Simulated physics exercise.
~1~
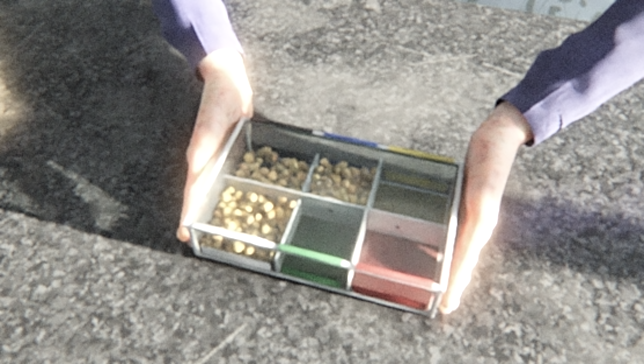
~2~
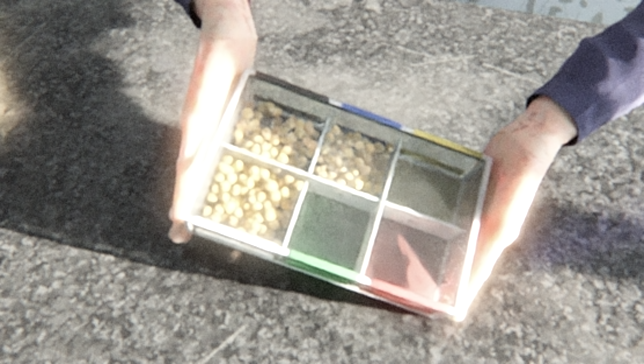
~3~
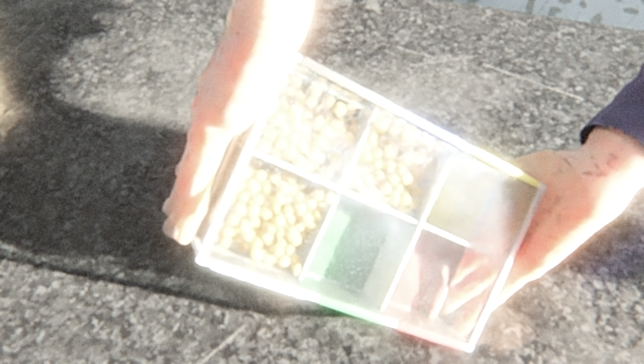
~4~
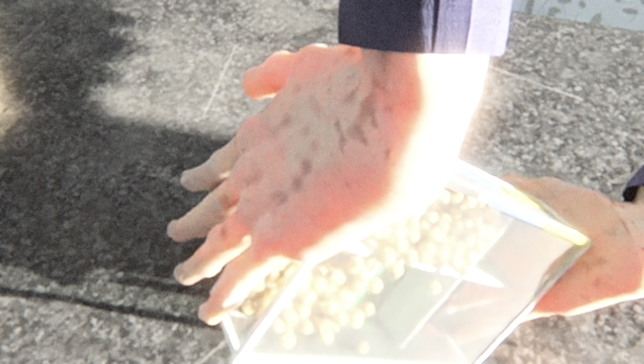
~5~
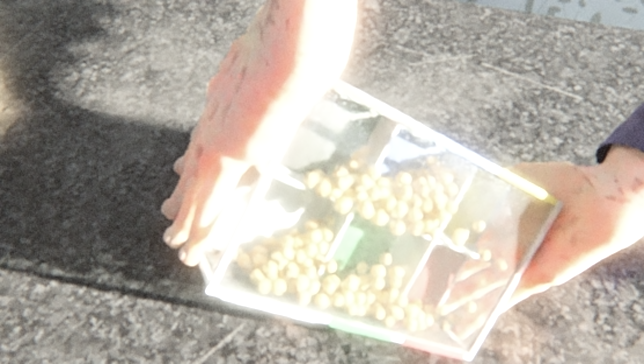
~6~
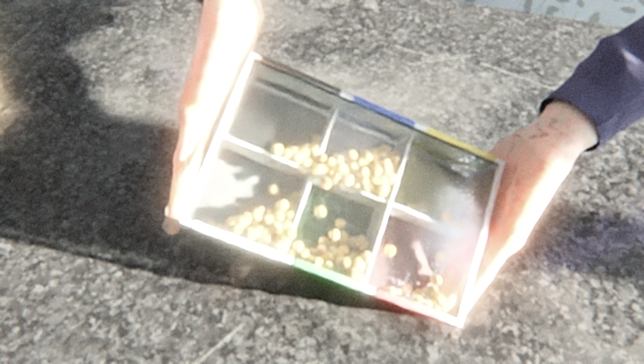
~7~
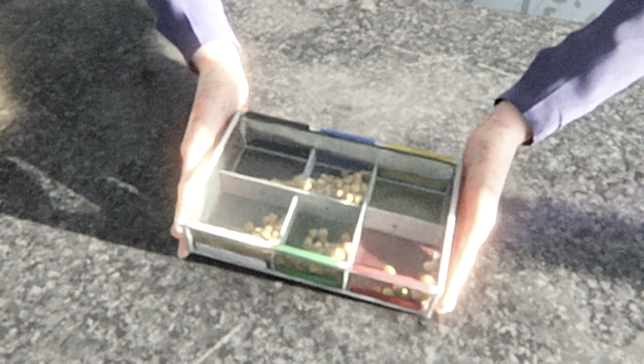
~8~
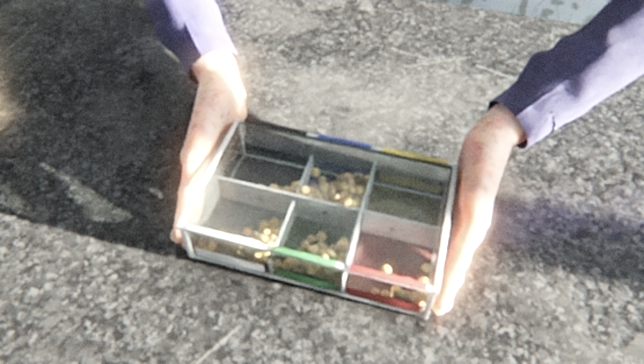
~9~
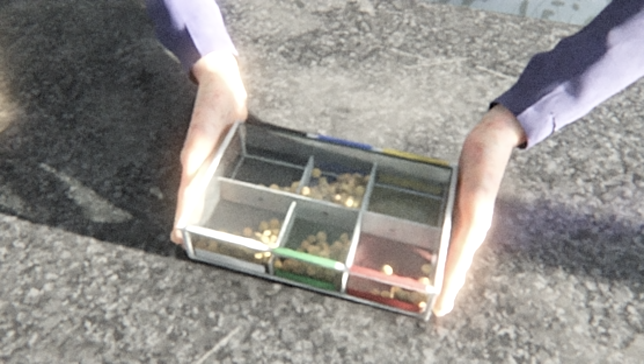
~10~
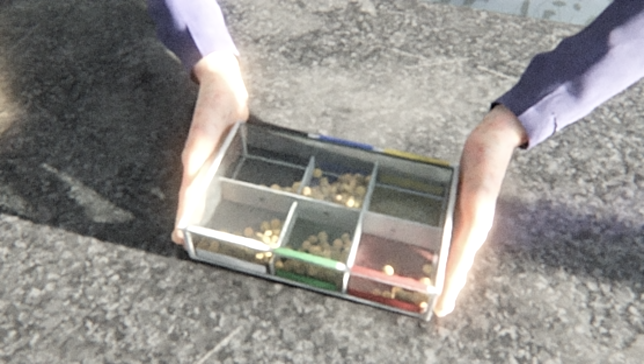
Above a grey stone surface, two hands tilt a divided box, spreading chickpeas, then level it.
